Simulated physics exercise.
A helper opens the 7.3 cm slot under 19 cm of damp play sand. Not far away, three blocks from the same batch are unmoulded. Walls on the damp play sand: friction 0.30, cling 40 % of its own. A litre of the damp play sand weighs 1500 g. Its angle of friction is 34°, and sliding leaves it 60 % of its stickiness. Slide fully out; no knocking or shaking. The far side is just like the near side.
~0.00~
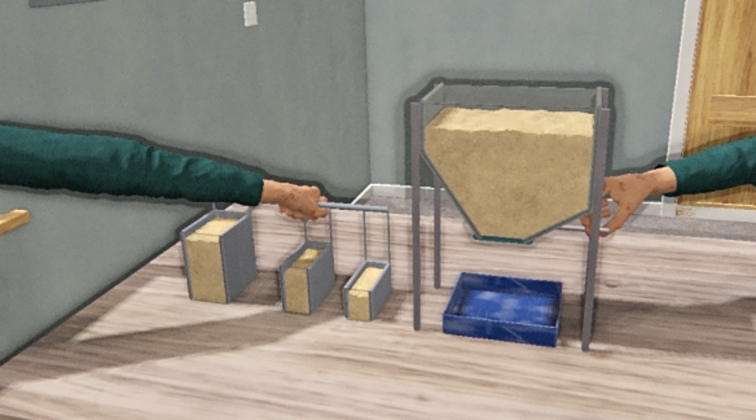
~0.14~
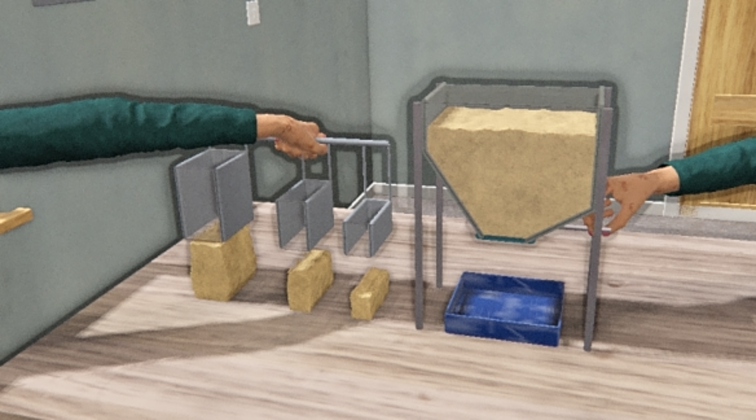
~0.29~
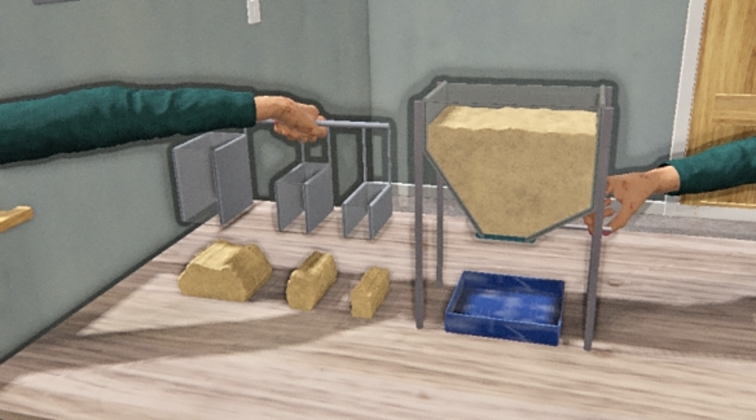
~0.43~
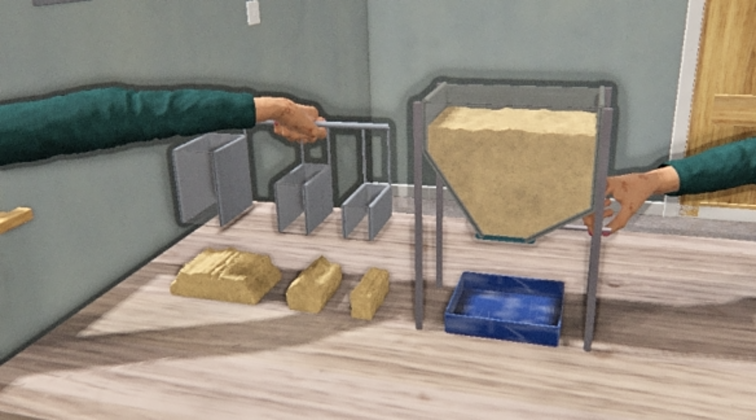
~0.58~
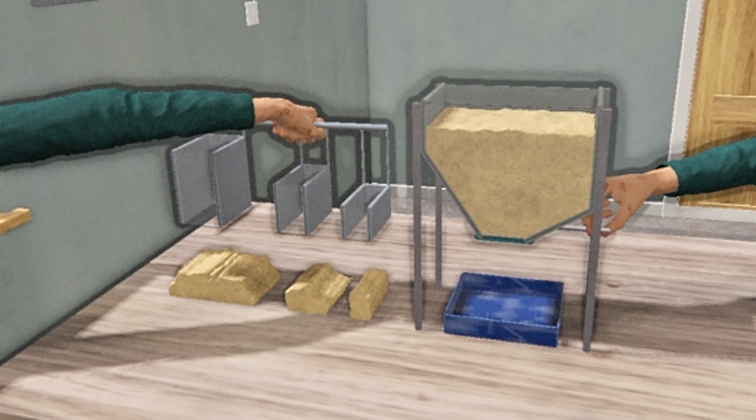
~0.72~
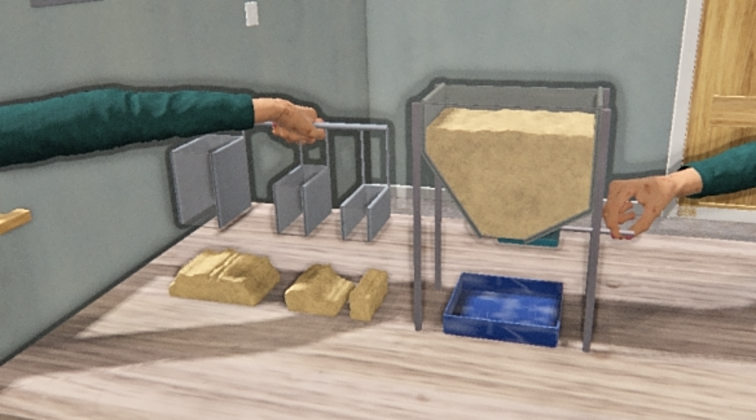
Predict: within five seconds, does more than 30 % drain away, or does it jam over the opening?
Falls out.
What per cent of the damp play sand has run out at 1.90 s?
80 %.
By 1.07 s, 9 % has run out.
By 1.49 s, 47 % has run out.
By 1.90 s, 80 % has run out.
By 2.32 s, 100 % has run out.
By 5.62 s, at the end, 100 % has run out.
